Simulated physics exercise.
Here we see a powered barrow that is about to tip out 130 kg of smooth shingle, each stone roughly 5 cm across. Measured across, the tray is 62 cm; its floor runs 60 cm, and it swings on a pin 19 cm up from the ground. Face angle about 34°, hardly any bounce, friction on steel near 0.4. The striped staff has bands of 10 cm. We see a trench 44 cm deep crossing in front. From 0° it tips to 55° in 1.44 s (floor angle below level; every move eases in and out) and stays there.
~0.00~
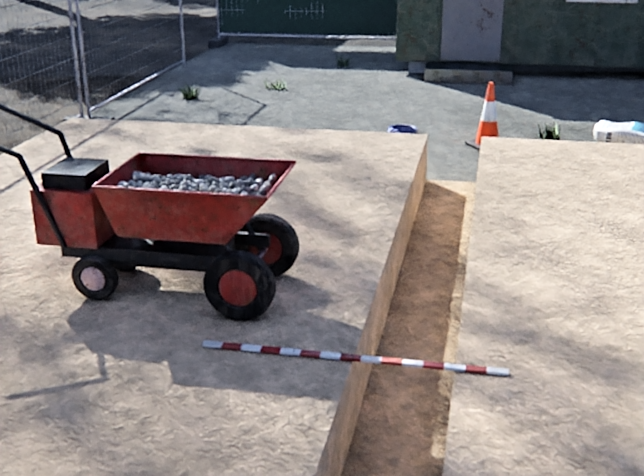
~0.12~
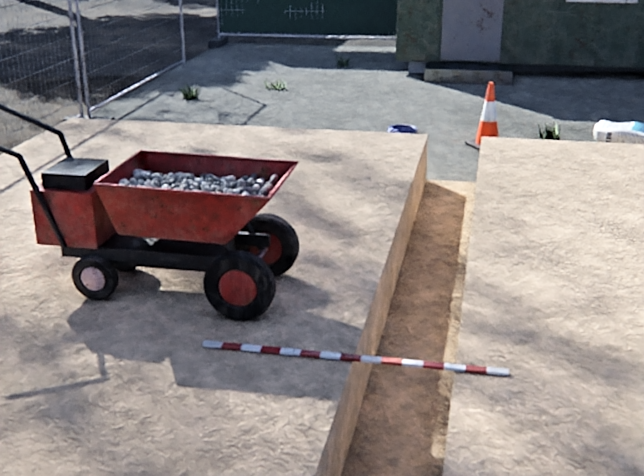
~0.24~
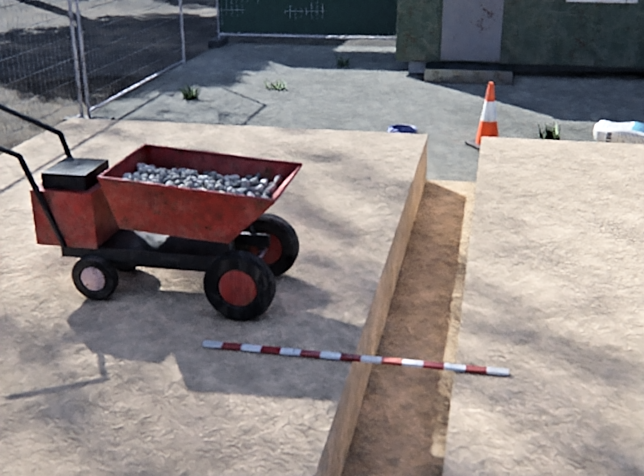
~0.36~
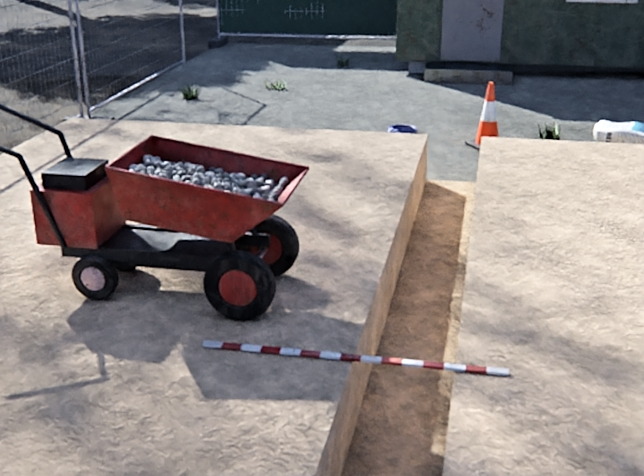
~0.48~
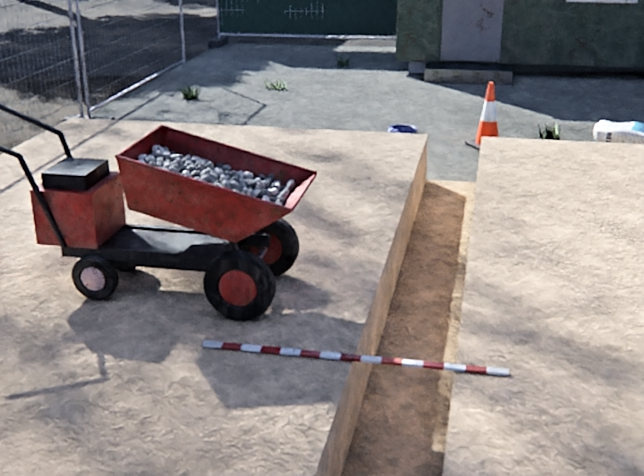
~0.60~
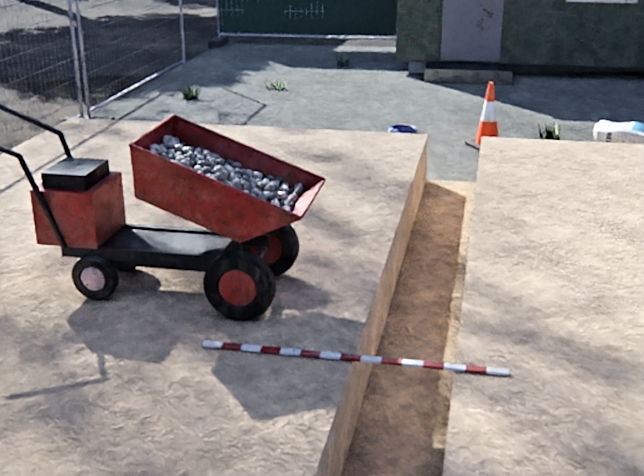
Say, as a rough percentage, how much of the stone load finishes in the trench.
Roughly 73 out of 100.
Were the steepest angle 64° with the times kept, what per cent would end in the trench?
In that case some 100 per cent.
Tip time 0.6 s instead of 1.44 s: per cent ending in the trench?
Expected share: Around 75%.
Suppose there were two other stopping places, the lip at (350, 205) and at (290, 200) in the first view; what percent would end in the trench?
I'd say some 55 per cent and some 80 per cent.
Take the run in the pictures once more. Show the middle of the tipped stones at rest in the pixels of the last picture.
Look at roughly (409, 370).
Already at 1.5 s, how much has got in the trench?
At that moment: Approx. 10 %.
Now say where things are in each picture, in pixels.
Lip at (268, 198), floor tilted 0°, highest stones at (172, 181), in the first picture.
The tray is at 1°, its lip at (270, 199); the top of the load is at (161, 178); the stones move at 0.2 m/s on average, in the second picture.
Lip at (275, 201), floor tilted 4°, highest stones at (156, 172); the stones move at 0.3 m/s on average, in the third picture.
Lip at (283, 205), floor tilted 9°, highest stones at (156, 163); the stones move at 0.4 m/s on average, in the fourth picture.
The tray is at 14°, its lip at (292, 211); the top of the load is at (162, 154); the stones move at 0.5 m/s on average, in the fifth picture.
Lip at (301, 218), floor tilted 21°, highest stones at (171, 144); the stones move at 0.5 m/s on average, in the sixth picture.
After 1.1 s the floor is at 46°; 100 % in the tray; the foremost stones are at (321, 237).
After 1.5 s the floor is at 55°; 82 % in the tray, 8 % short of the trench, 11 % in the trench; the foremost stones are at (403, 321).
After 1.9 s the floor is at 55°; 52 % in the tray, 8 % short of the trench, 40 % in the trench; the foremost stones are at (452, 383).
After 3.8 s the floor is at 55°; 17 % in the tray, 11 % short of the trench, 73 % in the trench; the foremost stones are at (452, 388).
